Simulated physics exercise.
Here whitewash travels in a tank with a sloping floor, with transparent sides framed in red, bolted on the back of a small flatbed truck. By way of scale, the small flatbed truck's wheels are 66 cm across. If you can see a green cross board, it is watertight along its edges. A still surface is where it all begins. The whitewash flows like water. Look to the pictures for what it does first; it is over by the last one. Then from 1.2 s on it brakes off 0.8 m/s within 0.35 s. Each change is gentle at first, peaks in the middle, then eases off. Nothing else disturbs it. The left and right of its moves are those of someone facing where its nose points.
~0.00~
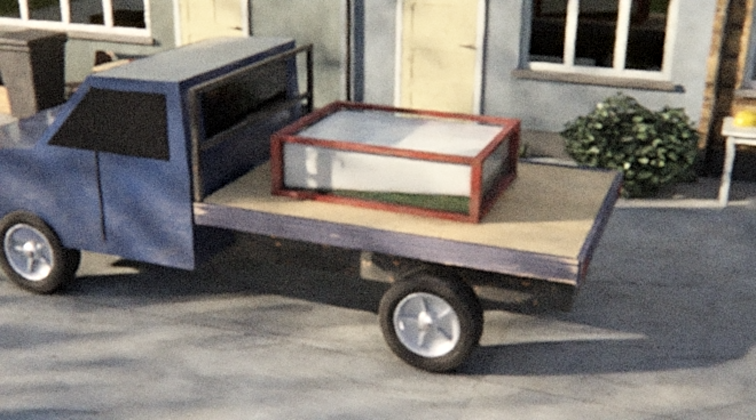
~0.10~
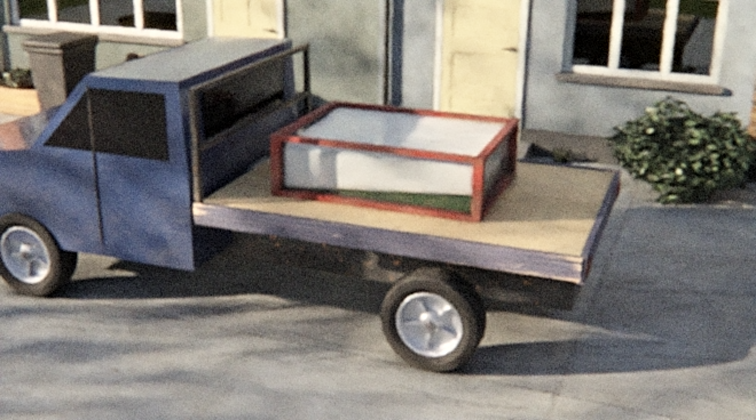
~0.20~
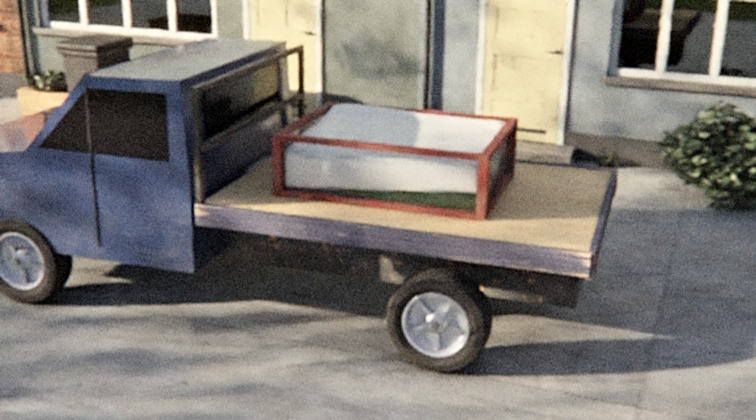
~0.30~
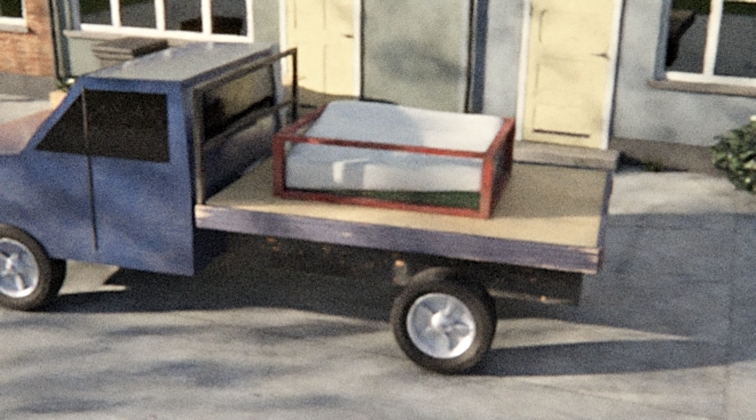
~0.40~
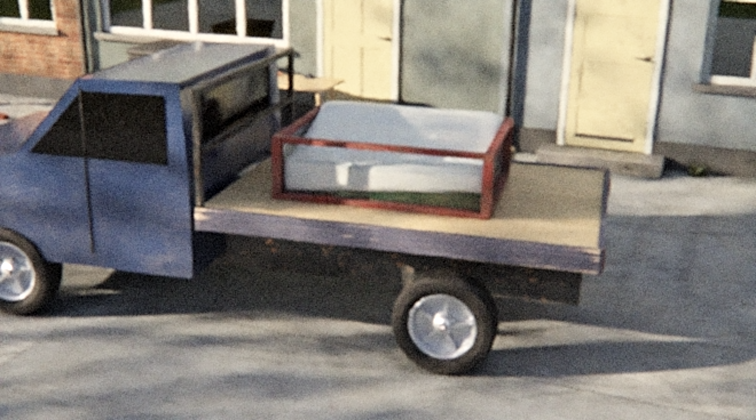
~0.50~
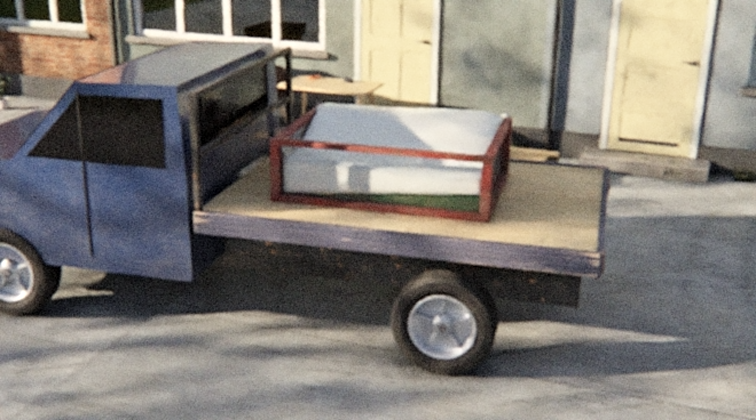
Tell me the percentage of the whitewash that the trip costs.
It loses about 12 per cent.
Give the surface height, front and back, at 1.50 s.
At the front the surface is at 44 cm, while at the back it is at 22 cm.
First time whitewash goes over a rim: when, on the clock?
I'd say close to 0.7 seconds.
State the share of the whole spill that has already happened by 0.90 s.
I'd say some 10 percent by then.
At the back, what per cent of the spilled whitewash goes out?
I'd put it at about 20 percent of what spills.
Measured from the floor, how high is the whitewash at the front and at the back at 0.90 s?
Front 34 cm, back 34 cm.
Then, 0.90 s in, it stands 33 cm high behind and 34 cm in front; 2 per cent has gone over the far side.
Then, 1.50 s in, it stands 22 cm high behind and 43 cm in front; 2 per cent has gone mostly over the far side, some over the near side.
Then, 2.10 s in, it stands 21 cm high behind and 36 cm in front; 7 per cent has gone over the far side and the front, a little elsewhere.
Then, 4.53 s in, 12 per cent has gone over the front and the far side, a little elsewhere, 43 of 348 litres.
